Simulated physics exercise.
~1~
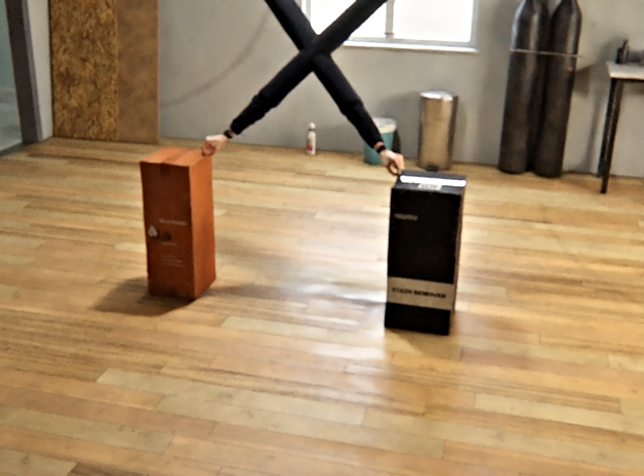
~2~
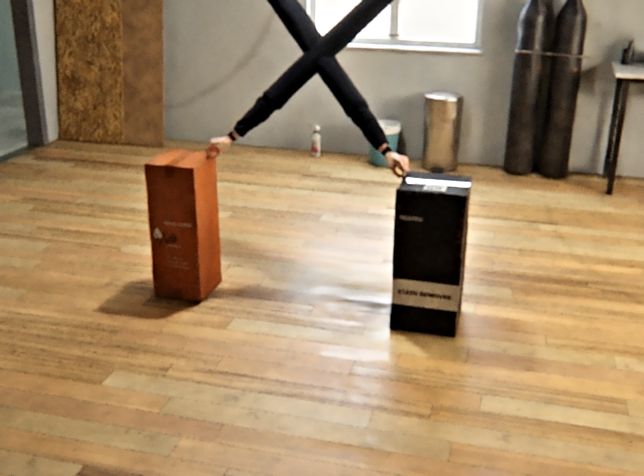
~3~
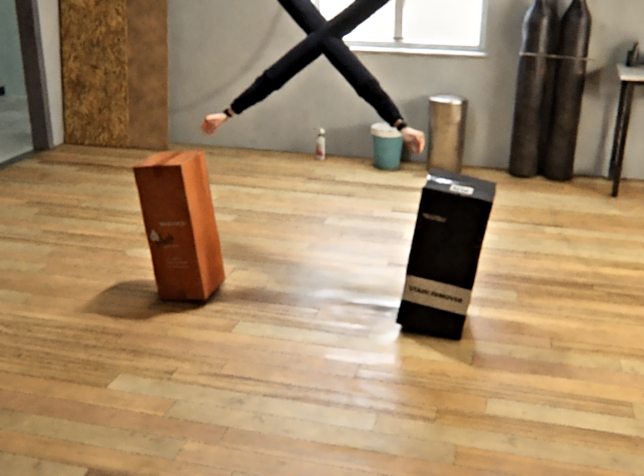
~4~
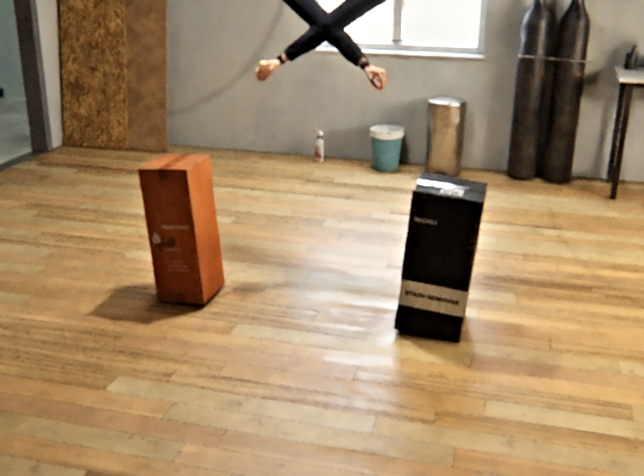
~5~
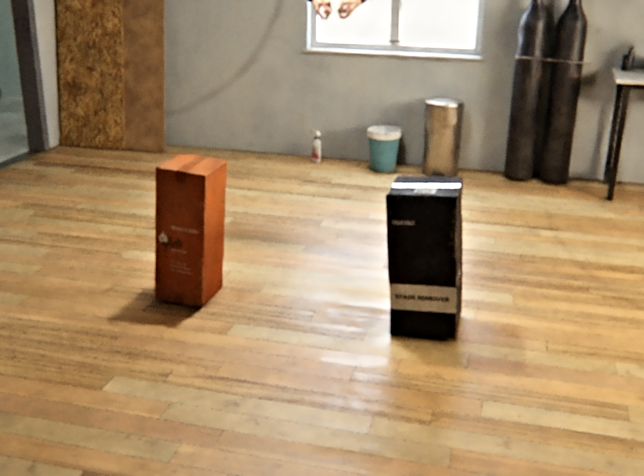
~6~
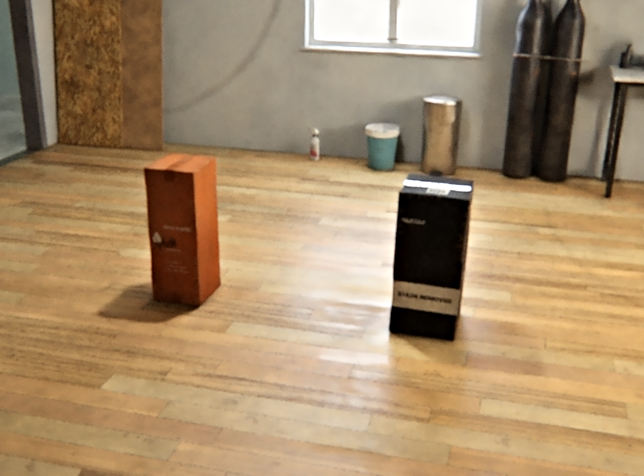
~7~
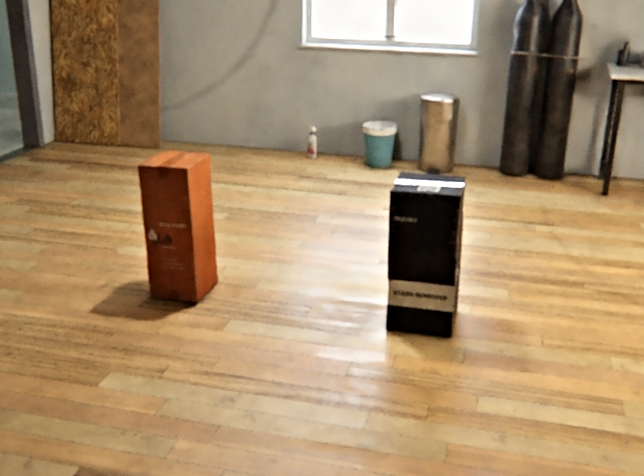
The footage shows crossed arms pushing an orange box and a black parcel near their tops on a wooden floor, then letting go and withdrawing as the box leans left and the parcel leans right. Both rock back and settle upright.
